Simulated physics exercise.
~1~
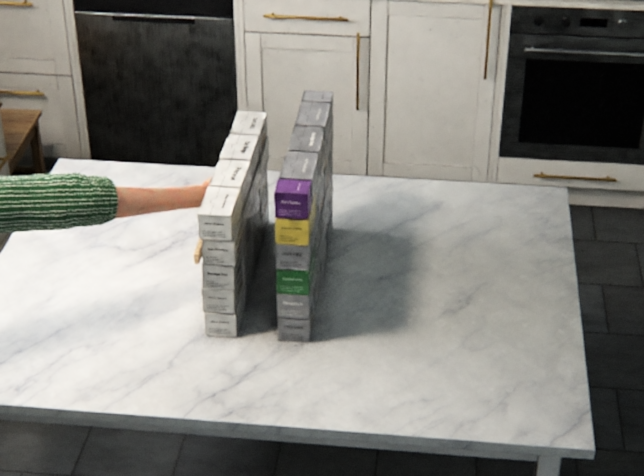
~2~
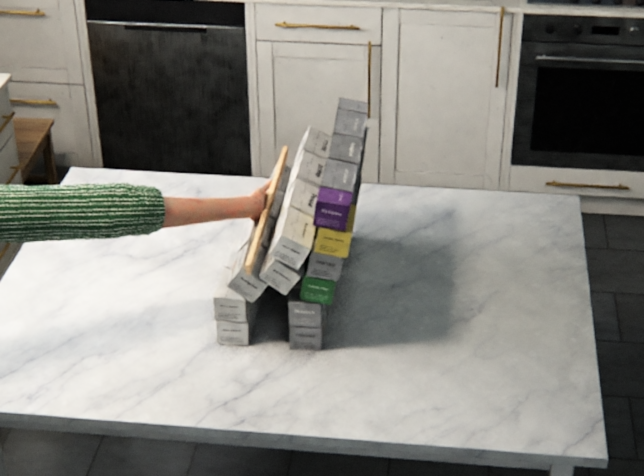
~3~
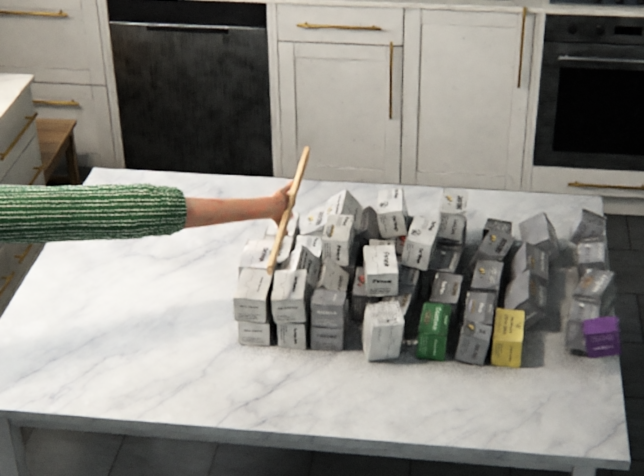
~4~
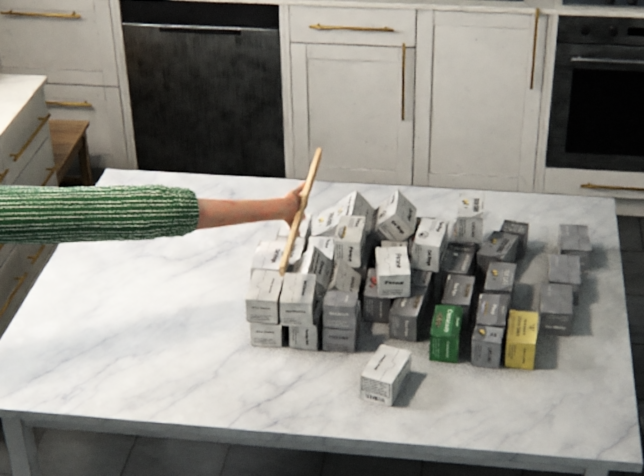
An arm in a green knitted sleeve reaches from the left over a white marble table in a kitchen, seen from slightly above. Two tall walls of small boxes stand close together, the left one pale, the right one grey with purple, yellow and green boxes. The hand pushes a wooden batten against the pale wall, which tips right into the grey one. Both lean, break apart and spill rightward across the table. The purple box tumbles to the far right and passes out of sight, while the green and yellow ones lie toppled near the front, with low stacks still standing at left.
